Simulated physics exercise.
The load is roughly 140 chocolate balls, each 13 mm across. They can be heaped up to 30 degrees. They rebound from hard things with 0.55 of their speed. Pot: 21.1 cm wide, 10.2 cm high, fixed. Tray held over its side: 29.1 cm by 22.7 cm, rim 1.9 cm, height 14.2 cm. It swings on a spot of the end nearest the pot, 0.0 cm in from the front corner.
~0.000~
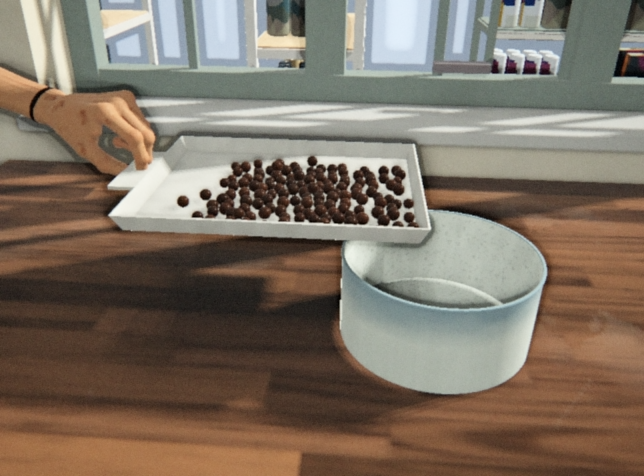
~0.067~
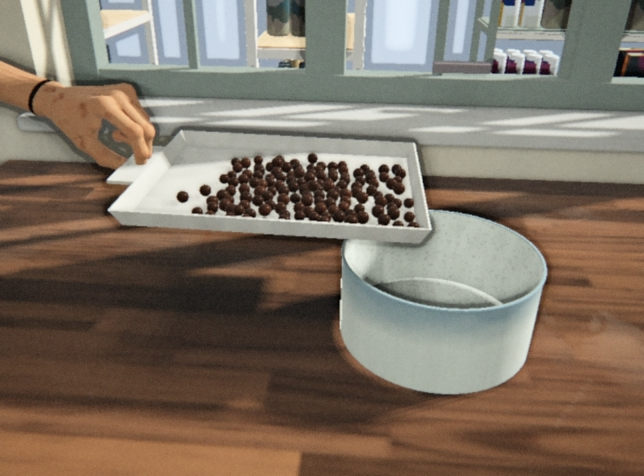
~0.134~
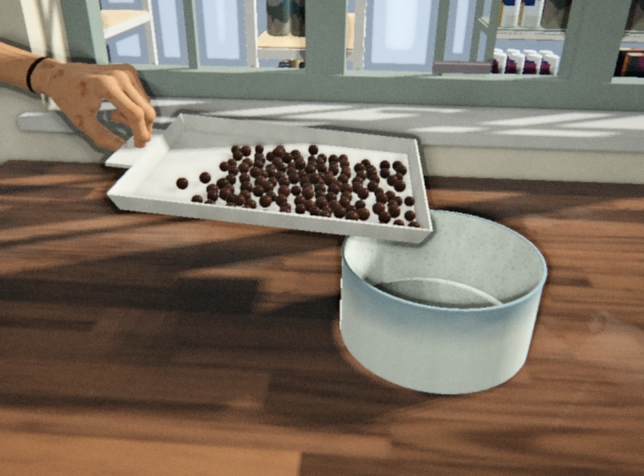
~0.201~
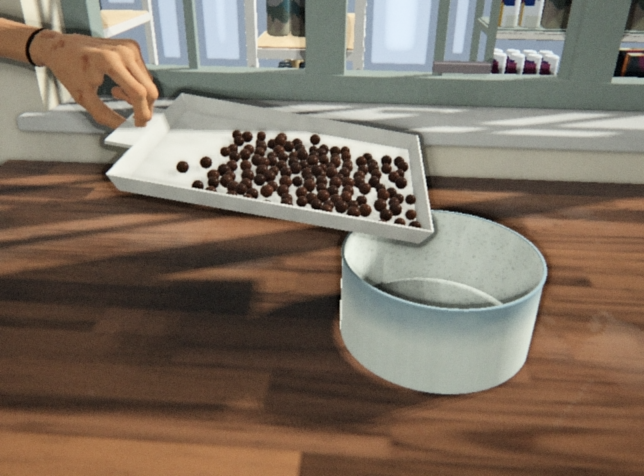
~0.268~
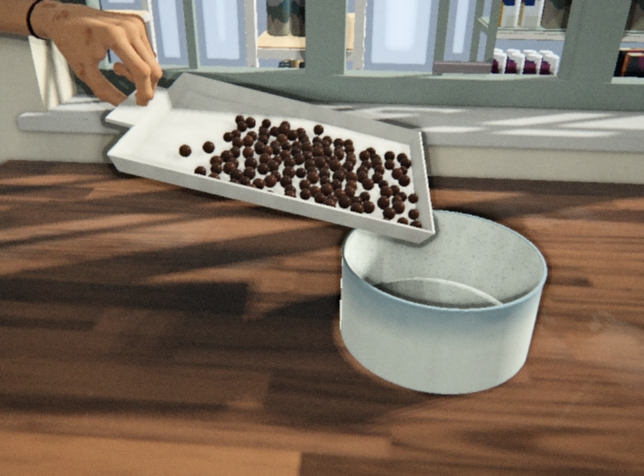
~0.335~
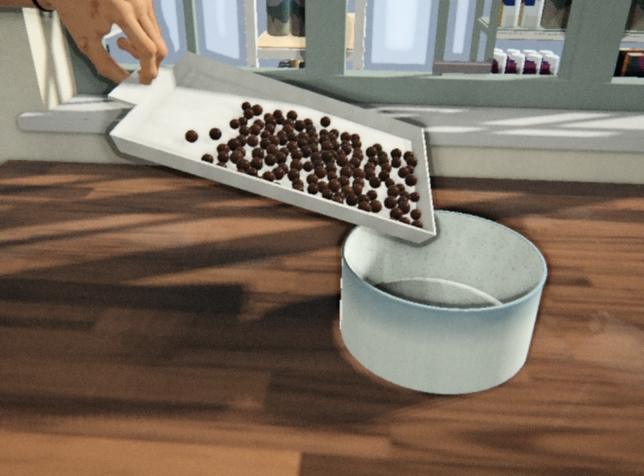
On a dark wooden countertop below a grey-green window frame, seen from slightly above by a still camera, sunlight and shadows streak the surface. A hand with a black wristband grips the left end of a shallow white tray of dark brown balls, its right end beside the rim of a round, pale blue-grey pot. The hand raises the left end, tilting the tray down toward the right, while the balls shift slightly.
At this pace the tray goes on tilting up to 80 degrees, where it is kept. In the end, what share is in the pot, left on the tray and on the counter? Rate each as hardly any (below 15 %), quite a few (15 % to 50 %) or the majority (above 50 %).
I would put it this way: Pot: The majority, left on the tray: Hardly any, counter: Hardly any.
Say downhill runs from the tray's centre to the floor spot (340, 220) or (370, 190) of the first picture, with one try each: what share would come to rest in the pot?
Roughly 65 per cent on the first try and 70 per cent on the second.
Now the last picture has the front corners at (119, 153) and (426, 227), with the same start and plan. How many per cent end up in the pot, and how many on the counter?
In the pot: 95 per cent; on the counter: 5 per cent.
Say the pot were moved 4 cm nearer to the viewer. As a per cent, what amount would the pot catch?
In that setup it would come to near 100 per cent.
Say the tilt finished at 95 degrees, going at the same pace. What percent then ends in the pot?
Roughly 100 percent.
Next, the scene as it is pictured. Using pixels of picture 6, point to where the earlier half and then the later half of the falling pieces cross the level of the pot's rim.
I'd mark about (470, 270) for the first half and about (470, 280) for the second.
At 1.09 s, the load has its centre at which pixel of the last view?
By then the middle of the load sits around (447, 194).
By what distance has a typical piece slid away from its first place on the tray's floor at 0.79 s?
It has moved some 7 cm from its start.
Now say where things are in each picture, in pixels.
The first picture shows tray tilt 0 degrees, front corners at (120, 212) and (421, 225); middle of the pieces at (305, 193); pot at (441, 253).
The second picture shows tray tilt 1 degrees, front corners at (120, 207) and (421, 225); middle of the pieces at (305, 190).
The third picture shows tray tilt 5 degrees, front corners at (119, 191) and (423, 225), lowest corner right front; middle of the pieces at (305, 183).
The fourth picture shows tray tilt 9 degrees, front corners at (119, 172) and (424, 226), lowest corner right front; middle of the pieces at (307, 174).
The fifth picture shows tray tilt 14 degrees, front corners at (120, 152) and (425, 227), lowest corner right front; middle of the pieces at (310, 165).
The sixth picture shows tray tilt 18 degrees, front corners at (123, 132) and (427, 227), lowest corner right front; middle of the pieces at (317, 158); pot at (441, 253). Its pace works out near 65 degrees a second.
Then, at 0.79 s, tilt 48 degrees; the tray holds 100 %, the pot 0 %.
After 1.09 s, tilt 67 degrees; the tray holds 65 %, the pot 20 %.
After 1.49 s, tilt 80 degrees; the tray holds 5 %, the pot 95 %.
In the end, at 2.3 s, pot 100 %, tray 0 %, counter 0 %.
